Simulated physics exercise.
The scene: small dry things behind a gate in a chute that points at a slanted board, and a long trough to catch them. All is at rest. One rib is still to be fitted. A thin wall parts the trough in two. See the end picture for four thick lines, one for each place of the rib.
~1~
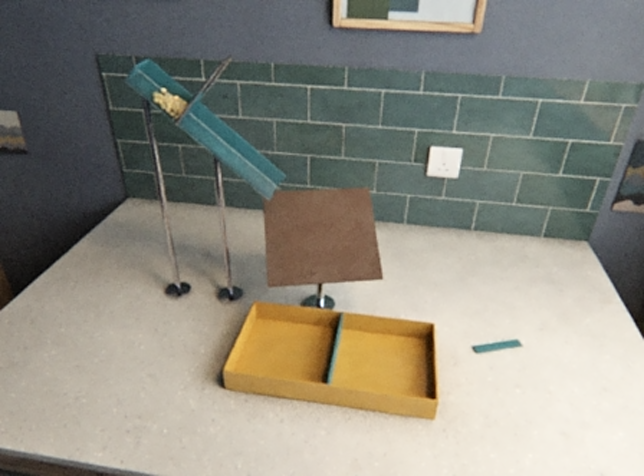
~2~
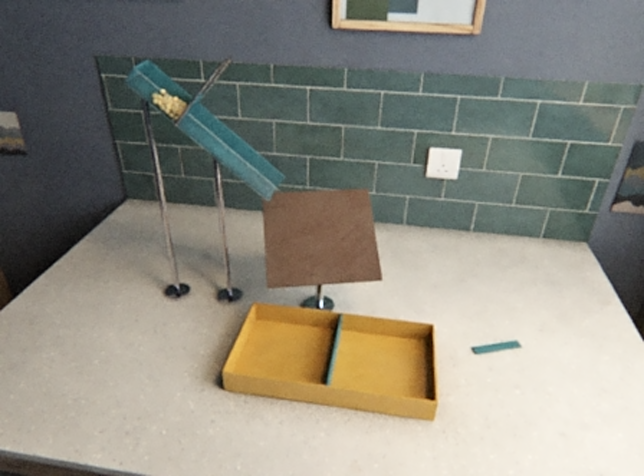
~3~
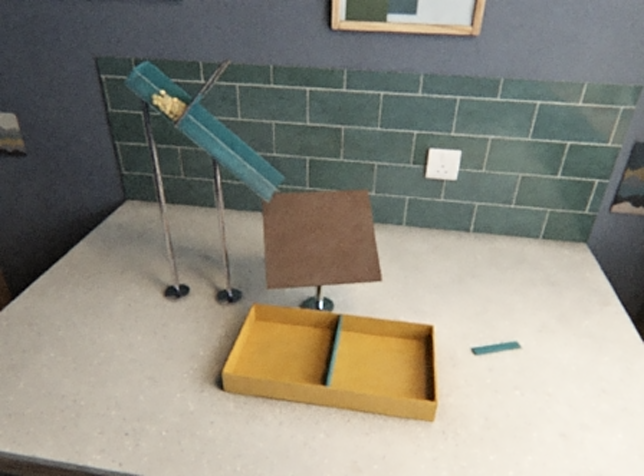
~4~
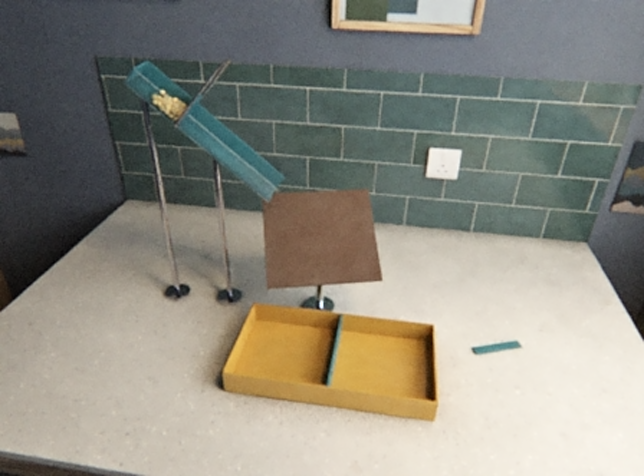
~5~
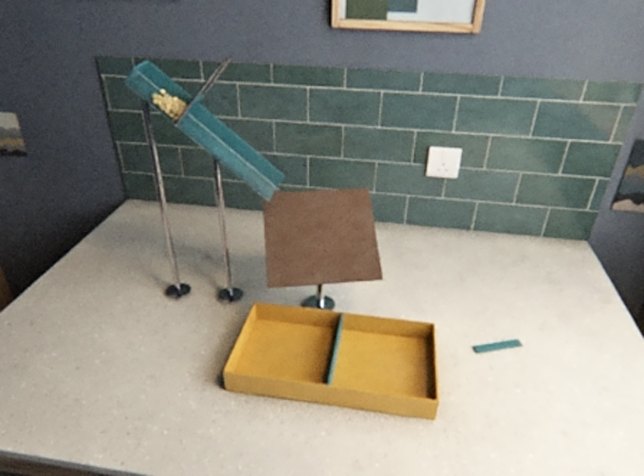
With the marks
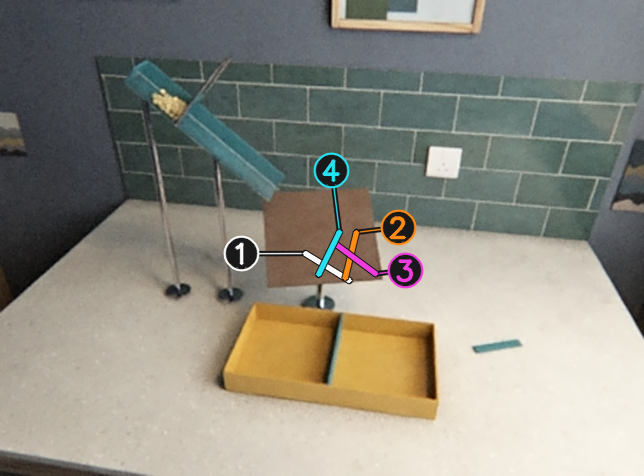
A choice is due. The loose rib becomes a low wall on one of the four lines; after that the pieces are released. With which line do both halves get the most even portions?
Go for 2.
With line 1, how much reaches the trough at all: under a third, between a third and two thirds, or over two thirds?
Line 1 gives over two thirds.
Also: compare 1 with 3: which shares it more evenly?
That would be 3.
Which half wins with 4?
Left.
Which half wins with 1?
More lands on the right.
On the marked copy, line 1 from (305, 253) to (349, 280); line 2 from (356, 232) to (345, 278); line 3 from (334, 243) to (375, 273); line 4 from (339, 232) to (318, 274).
For line 1, of what is caught, a stray few in the left half, nearly all in the right.
For line 2, of what is caught, about two thirds in the left half, about a third in the right.
For line 3, of what is caught, about a quarter in the left half, most in the right.
For line 4, of what is caught, most in the left half, a small part in the right.
